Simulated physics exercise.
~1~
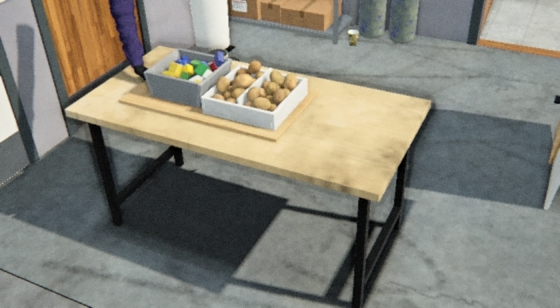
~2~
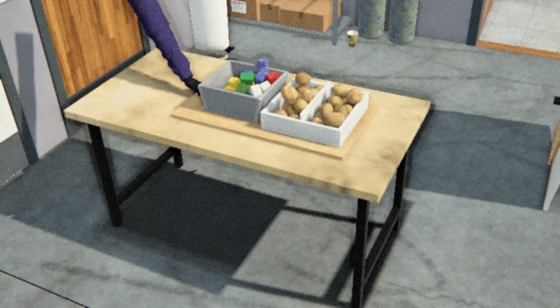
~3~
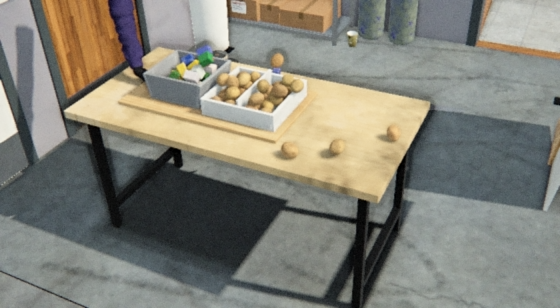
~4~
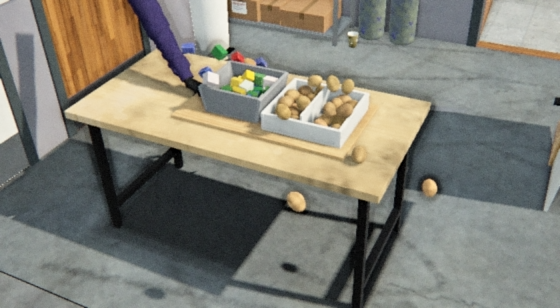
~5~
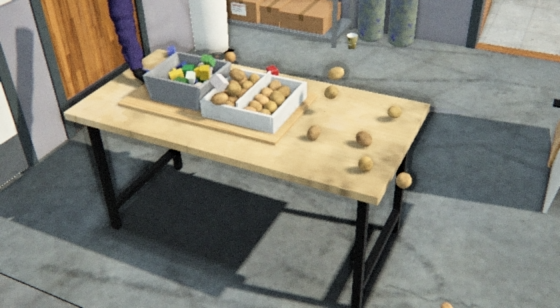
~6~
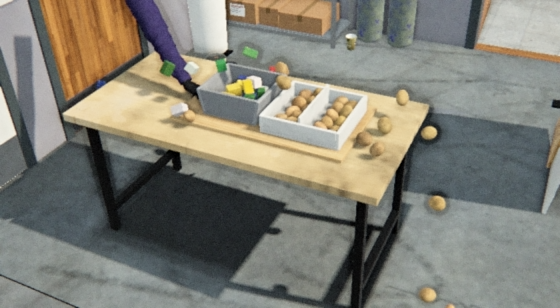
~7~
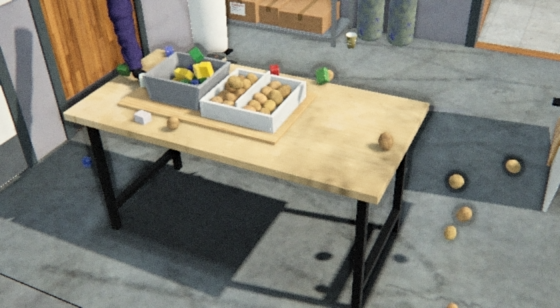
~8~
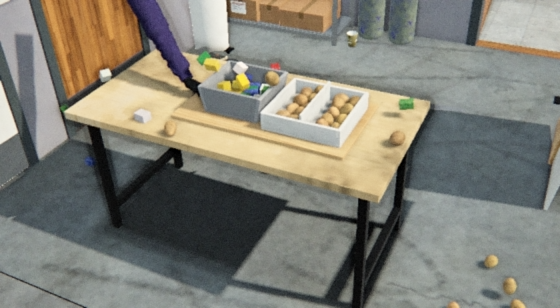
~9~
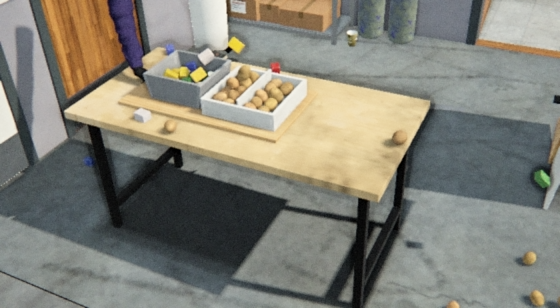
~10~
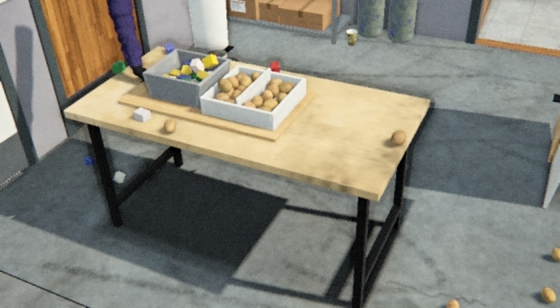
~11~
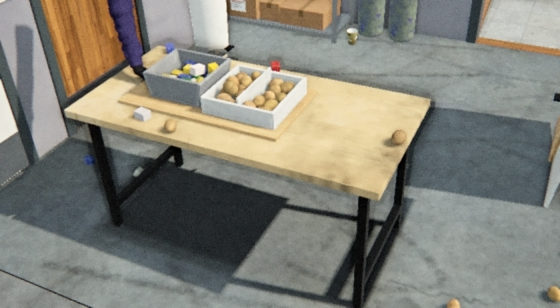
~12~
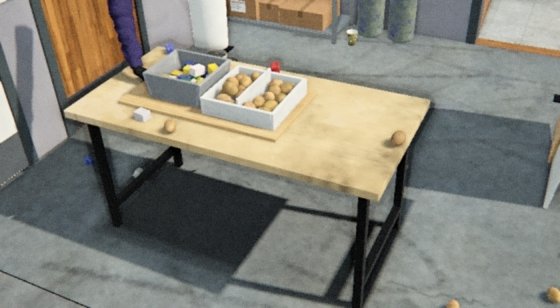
On a wooden table, two shaken trays spill potatoes and toy bricks, then rest partly full.
